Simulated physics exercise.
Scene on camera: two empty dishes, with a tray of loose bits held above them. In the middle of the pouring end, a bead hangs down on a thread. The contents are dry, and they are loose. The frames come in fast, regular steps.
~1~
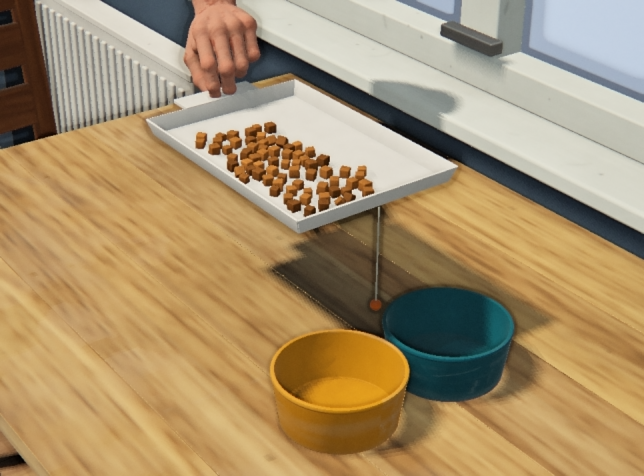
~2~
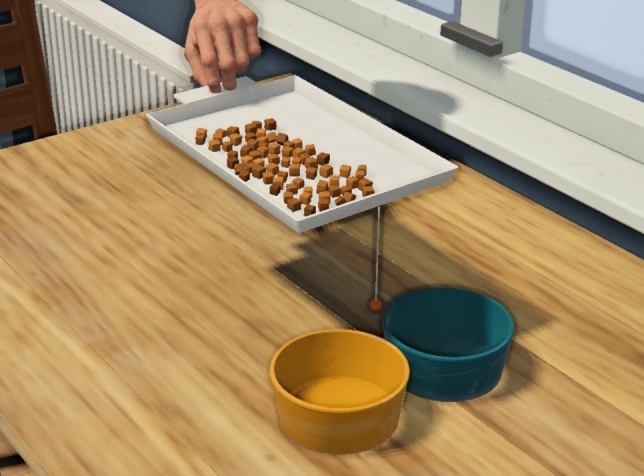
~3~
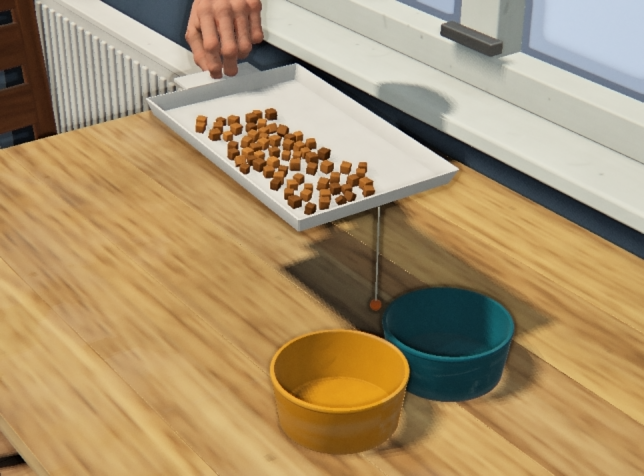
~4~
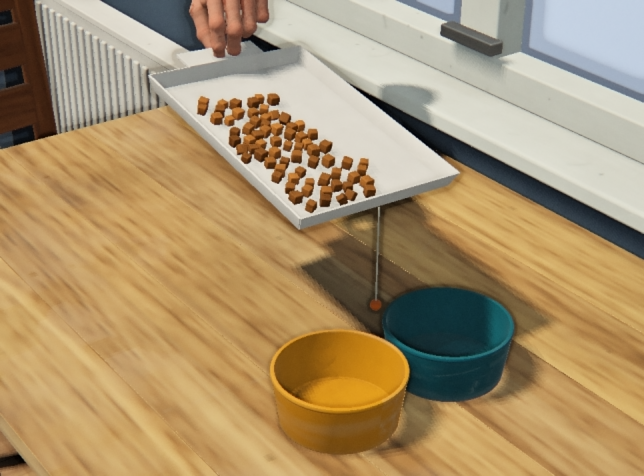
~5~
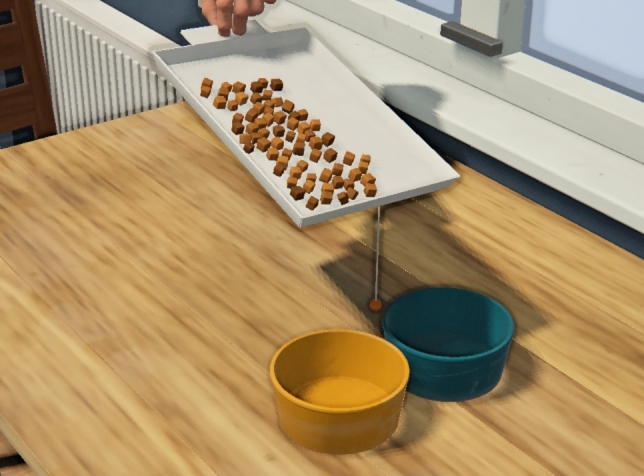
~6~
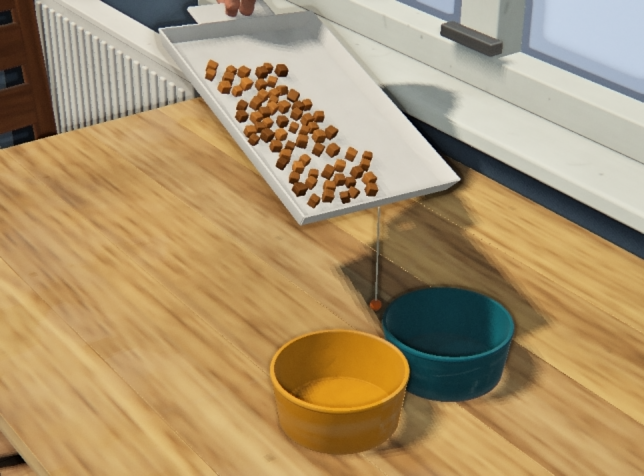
A wooden table beside a white windowsill and radiator is seen from above at an angle, with the camera still. A hand grips the far end of a white tray of small brown cubes, a bead hanging on a thread from its near edge, above an empty yellow bowl and an empty teal bowl to its right. The hand raises the far end, slowly then more clearly, steepening the tray while the cubes keep their places on it.
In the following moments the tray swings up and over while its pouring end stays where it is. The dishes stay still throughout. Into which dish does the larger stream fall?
Larger portion: Right.
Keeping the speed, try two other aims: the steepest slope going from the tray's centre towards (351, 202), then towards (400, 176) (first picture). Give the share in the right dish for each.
The first try gives close to 30 percent; the next gives 80 percent.
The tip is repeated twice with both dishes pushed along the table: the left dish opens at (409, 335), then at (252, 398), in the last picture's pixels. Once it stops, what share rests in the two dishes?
Try 1: Some 90 %; try 2: Some 20 %.
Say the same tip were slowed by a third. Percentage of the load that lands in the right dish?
About 80 in a hundred.
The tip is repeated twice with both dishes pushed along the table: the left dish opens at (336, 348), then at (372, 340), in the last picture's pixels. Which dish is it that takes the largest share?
The dish to the right; the dish to the right.
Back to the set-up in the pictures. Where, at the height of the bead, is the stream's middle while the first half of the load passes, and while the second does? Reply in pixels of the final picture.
Near (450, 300) to start, and near (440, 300) afterwards.
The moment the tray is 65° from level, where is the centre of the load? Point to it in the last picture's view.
The middle of the pieces shows up near (391, 180).
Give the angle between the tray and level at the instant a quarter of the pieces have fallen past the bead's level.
Roughly 90 degrees.
Shortly afterwards, tray tipped steeply; all but a few on the tray; a little in the air.
Next, tray tipped past a quarter turn; a little on the tray; only a few in the left dish; near half in the right dish; a little outside both; near a third in the air.
Some moments later, tray tipped past a quarter turn; a little in the left dish; the bulk in the right dish; a little outside both.
In the end, tray tipped past a quarter turn; a little in the left dish; the bulk in the right dish; a little outside both.
